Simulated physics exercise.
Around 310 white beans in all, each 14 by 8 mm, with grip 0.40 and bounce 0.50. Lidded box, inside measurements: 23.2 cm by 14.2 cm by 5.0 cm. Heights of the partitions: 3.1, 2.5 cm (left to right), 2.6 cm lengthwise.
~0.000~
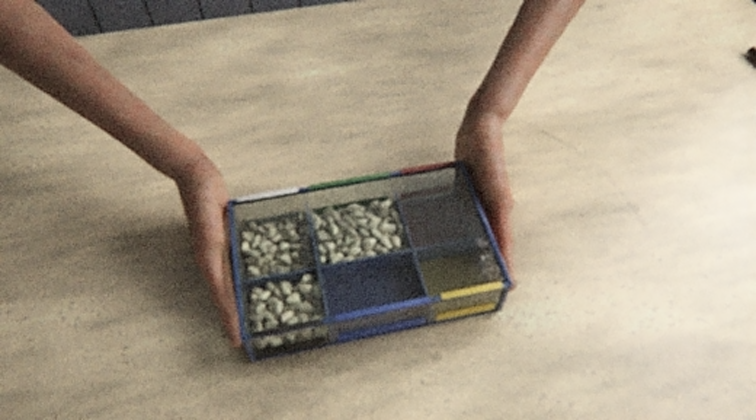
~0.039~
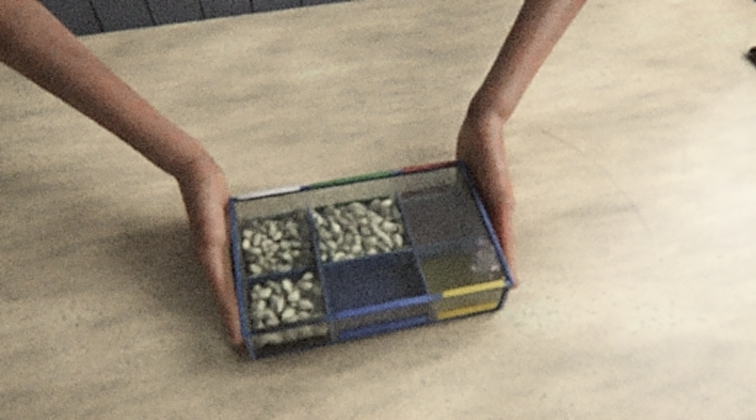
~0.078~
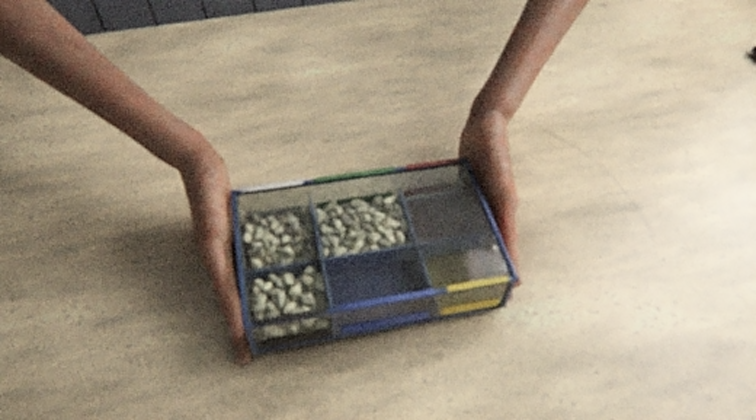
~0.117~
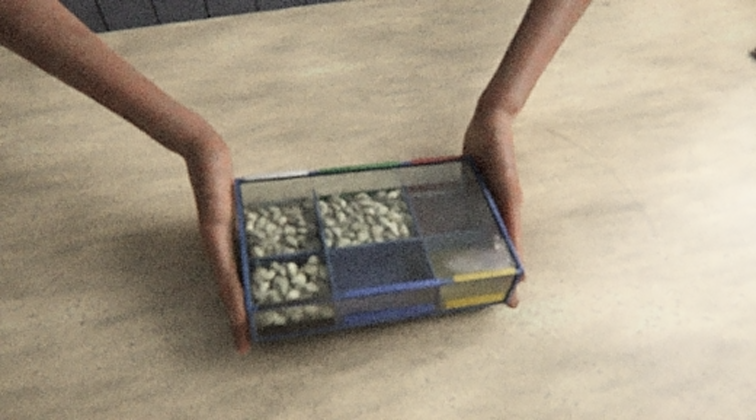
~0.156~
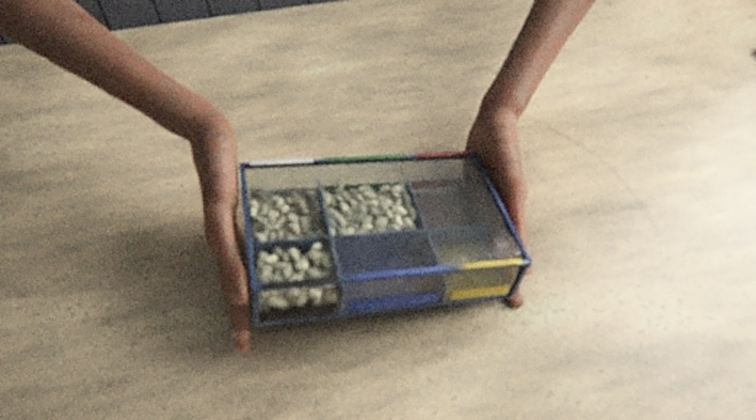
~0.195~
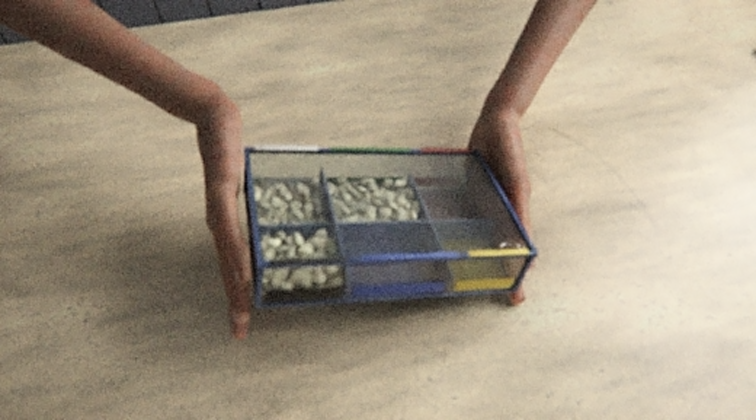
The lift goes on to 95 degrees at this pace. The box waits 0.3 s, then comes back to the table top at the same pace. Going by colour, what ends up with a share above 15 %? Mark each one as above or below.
Marked: Red compartment above; blue compartment below; green compartment above; yellow compartment below; white compartment above; black compartment below.
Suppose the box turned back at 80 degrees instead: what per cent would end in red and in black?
Shares after the change: Red 40, black 5, per cent.
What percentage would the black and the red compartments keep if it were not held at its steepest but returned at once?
Then, in per cent: Black 5; red 40.
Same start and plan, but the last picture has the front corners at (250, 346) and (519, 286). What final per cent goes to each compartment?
By the end, red has 0%, blue has 30%, green has 5%, yellow has 0%, white has 5% and black has 60%.
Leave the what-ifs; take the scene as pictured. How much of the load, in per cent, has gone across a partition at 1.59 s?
Roughly 55 per cent.
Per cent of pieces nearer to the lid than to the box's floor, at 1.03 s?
Roughly 60 percent of the pieces.
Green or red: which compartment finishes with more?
That would be the red compartment.
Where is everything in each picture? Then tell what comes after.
Box tilt 0 degrees, front corners at (245, 336) and (507, 283); green 45 %, white 30 %, black 30 %, in the first frame.
Box tilt 1 degrees, front corners at (246, 333) and (508, 282), in the second frame.
Box tilt 3 degrees, front corners at (248, 324) and (513, 277), lowest corner right back, in the third frame.
Box tilt 7 degrees, front corners at (251, 308) and (519, 270), lowest corner right back, in the fourth frame.
Box tilt 12 degrees, front corners at (256, 287) and (526, 261), lowest corner right back, in the fifth frame.
Box tilt 17 degrees, front corners at (262, 263) and (532, 252), lowest corner right back; green 45 %, white 30 %, black 30 %. Its pace works out near 125 degrees a second, in the sixth frame.
Then, at 1.03 s, tilt 95 degrees; red 25 %, green 40 %, white 25 %, black 10 %.
Then, at 1.59 s, tilt 51 degrees; red 40 %, green 30 %, white 25 %, black 5 %.
After 2.21 s, tilt 0 degrees; red 40 %, green 30 %, white 25 %, black 5 %.
In the end, at 2.7 s, red 45 %, blue 0 %, green 30 %, yellow 0 %, white 25 %, black 5 %.
